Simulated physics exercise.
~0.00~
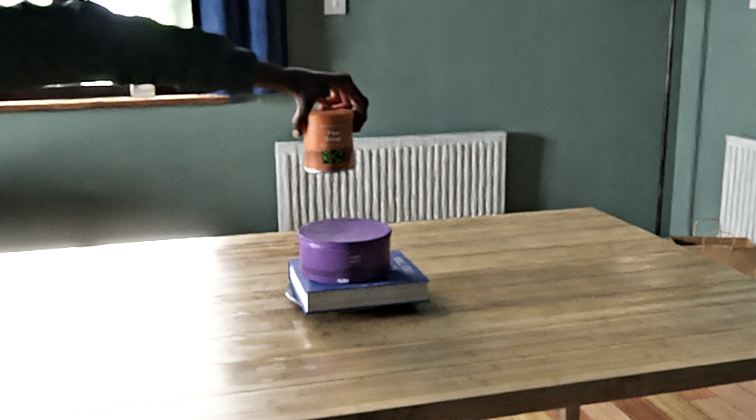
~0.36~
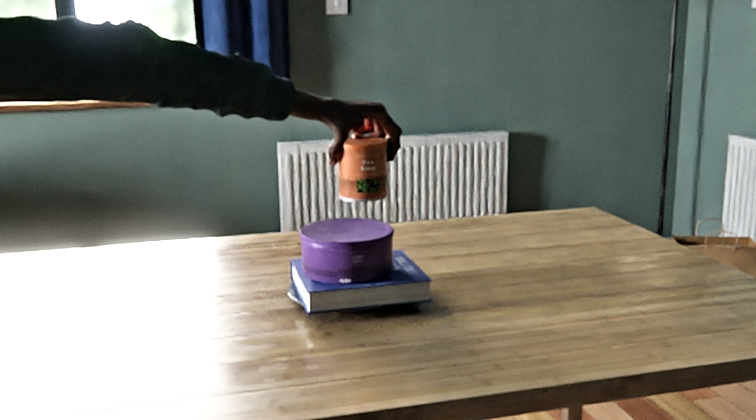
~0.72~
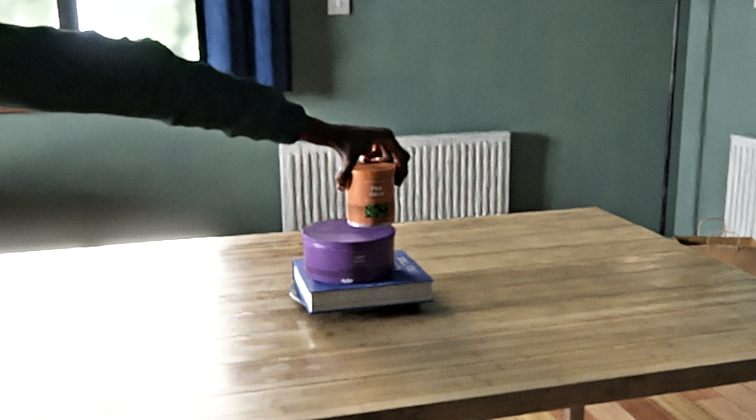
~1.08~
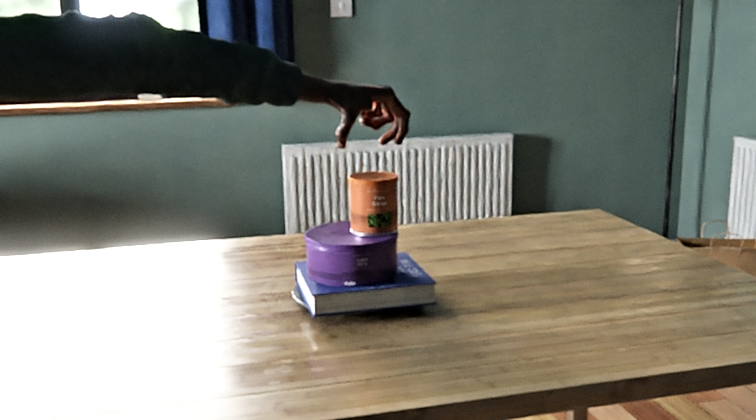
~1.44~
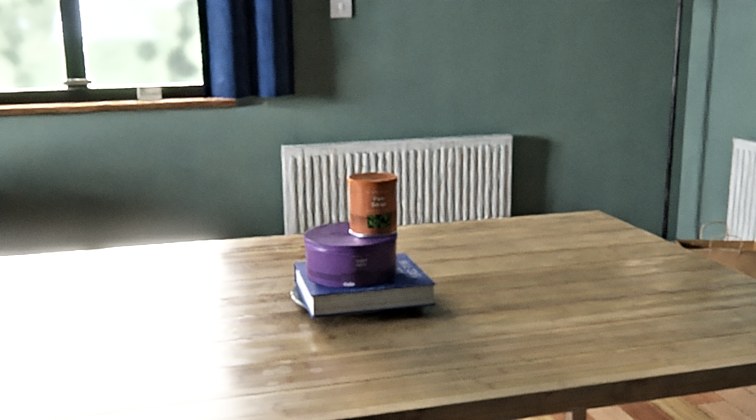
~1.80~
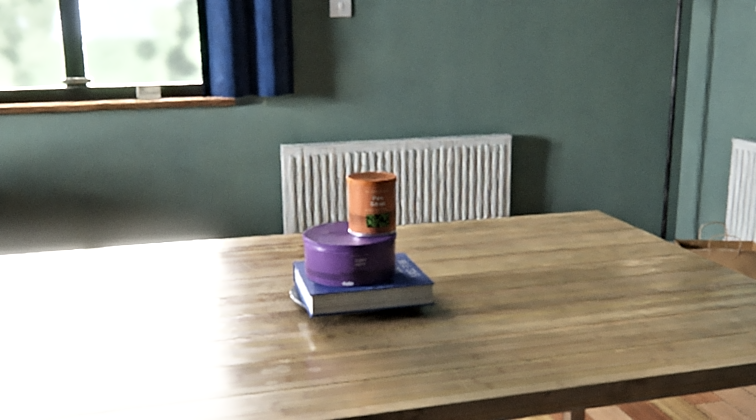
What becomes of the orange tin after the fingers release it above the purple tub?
It holds, standing upright on the purple tub without tipping or sliding after the hand has gone.
